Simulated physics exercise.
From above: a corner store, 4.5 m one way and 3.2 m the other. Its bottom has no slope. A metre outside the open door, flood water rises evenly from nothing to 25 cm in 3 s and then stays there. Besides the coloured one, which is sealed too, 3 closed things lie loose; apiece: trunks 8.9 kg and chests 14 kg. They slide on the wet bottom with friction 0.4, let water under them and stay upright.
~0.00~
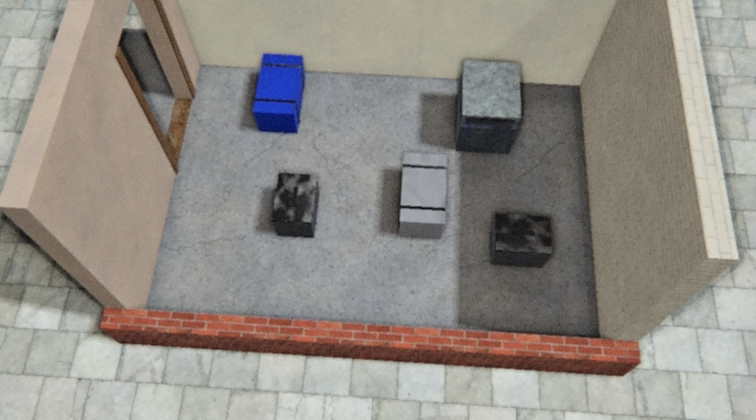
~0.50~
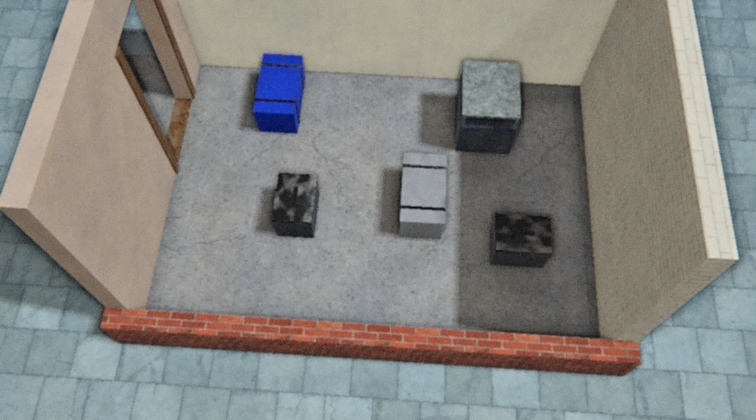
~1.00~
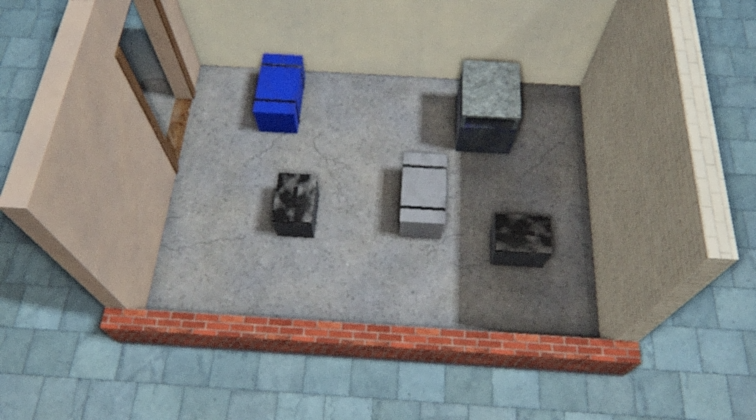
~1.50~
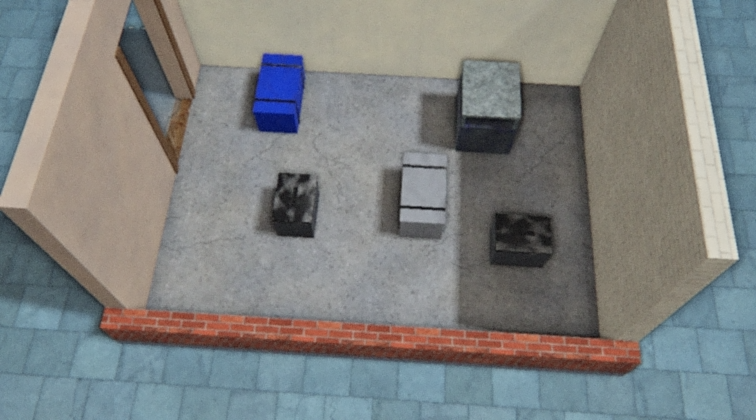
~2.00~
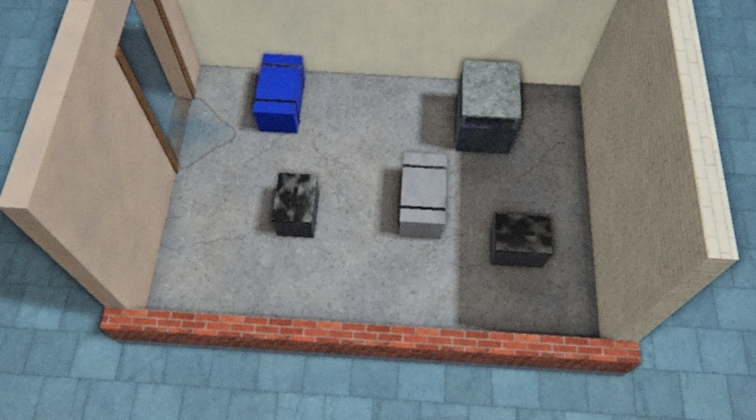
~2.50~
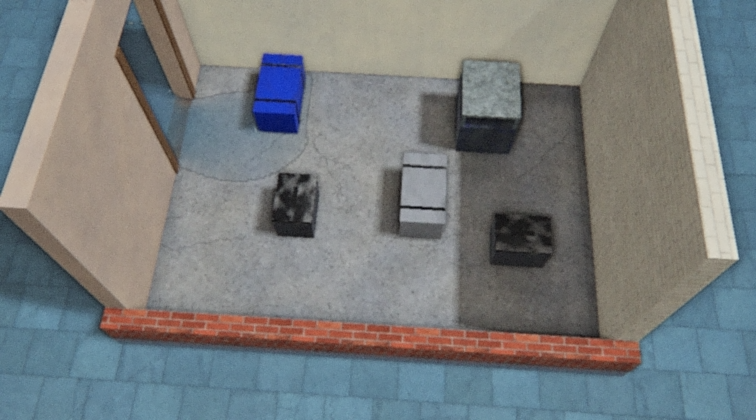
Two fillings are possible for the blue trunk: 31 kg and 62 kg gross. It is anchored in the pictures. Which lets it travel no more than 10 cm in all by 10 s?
Verdict: Neither load is enough.
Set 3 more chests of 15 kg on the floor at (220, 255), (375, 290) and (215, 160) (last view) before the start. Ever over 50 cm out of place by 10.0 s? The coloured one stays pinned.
In turn: Under, past it, over.
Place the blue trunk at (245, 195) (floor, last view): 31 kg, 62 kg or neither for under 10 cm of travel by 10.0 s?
Only the larger holds.
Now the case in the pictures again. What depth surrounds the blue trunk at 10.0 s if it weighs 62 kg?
About 9 cm.
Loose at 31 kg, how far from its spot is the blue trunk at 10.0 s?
Roughly 200 cm.
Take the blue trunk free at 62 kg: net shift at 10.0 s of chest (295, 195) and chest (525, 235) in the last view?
In that order: 250 cm, 120 cm.
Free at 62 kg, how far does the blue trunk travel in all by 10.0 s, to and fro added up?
Some 80 cm in all.
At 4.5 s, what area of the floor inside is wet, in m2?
Some 8.5 m2.
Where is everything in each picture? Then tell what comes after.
The first frame shows the blue trunk at (278, 83) rests on the ground; 0.0 m2 under water; 0 of 4 have shifted.
The second frame shows the blue trunk at (278, 83), on the bottom; 0.0 m2 under water; 0 of 4 have shifted.
The third frame shows the blue trunk at (278, 83) rests on the ground; 0.0 m2 under water; 0 of 4 have shifted.
The fourth frame shows the blue trunk at (278, 83), on the bottom; 0.0 m2 under water; 0 of 4 have shifted.
The fifth frame shows the blue trunk at (278, 83) rests on the ground; water covers 0.3 m2; 0 of 4 have shifted.
The sixth frame shows the blue trunk at (278, 83) rests on the ground; 1.1 m2 under water; 0 of 4 have shifted.
After 3.5 s the blue trunk would be 27 cm from its start with 31 kg and 1 cm from its start with 62 kg; 8 cm of water round it then.
After 4.5 s the blue trunk would be 132 cm from its start with 31 kg and 37 cm from its start with 62 kg; 8 cm of water round it then.
After 7.0 s the blue trunk would be 179 cm from its start with 31 kg and 67 cm from its start with 62 kg; 8 cm of water round it then.
After 10.0 s the blue trunk would be 177 cm from its start with 31 kg and 74 cm from its start with 62 kg; 9 cm of water round it then.
